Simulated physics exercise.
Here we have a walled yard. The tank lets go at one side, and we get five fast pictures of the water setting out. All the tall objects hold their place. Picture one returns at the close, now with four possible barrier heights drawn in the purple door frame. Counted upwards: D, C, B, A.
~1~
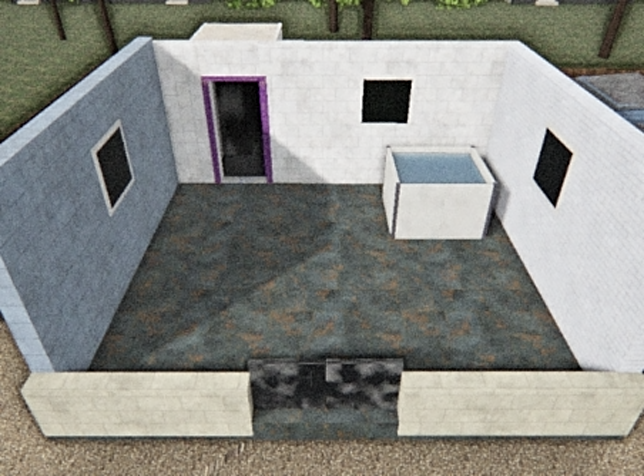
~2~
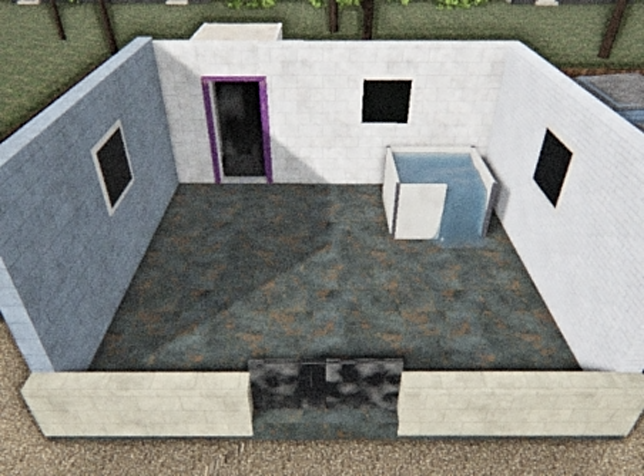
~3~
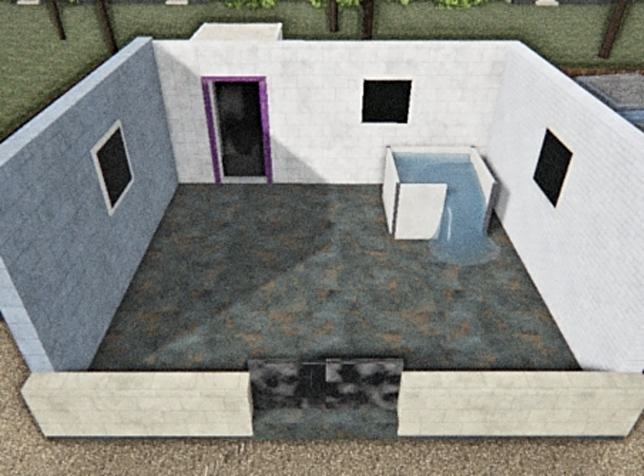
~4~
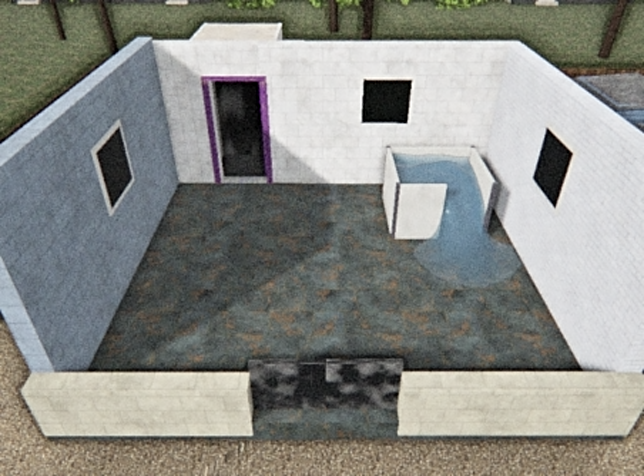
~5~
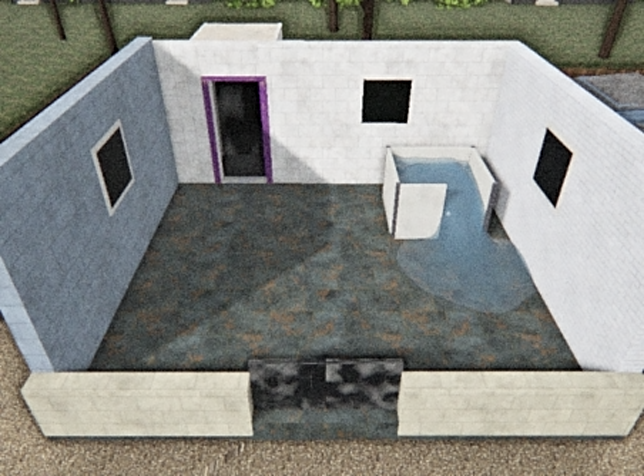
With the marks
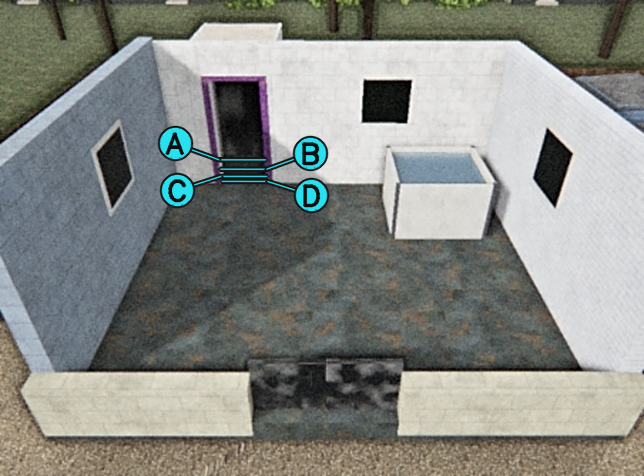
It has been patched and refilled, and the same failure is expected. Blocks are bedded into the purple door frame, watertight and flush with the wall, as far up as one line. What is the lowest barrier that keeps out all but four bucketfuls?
Line C just does it.
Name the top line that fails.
It is D.
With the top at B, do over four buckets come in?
No.
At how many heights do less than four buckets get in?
Three.
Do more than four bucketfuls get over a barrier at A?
No, not at all.
In cyan, A at (242, 159); B at (243, 169); C at (244, 176); D at (244, 181); from the bottom up D, C, B, A.
If A is chosen, nothing gets over.
If B is chosen, nothing gets over.
If C is chosen, nothing gets over.
If D is chosen, about 10 bucketfuls get in.
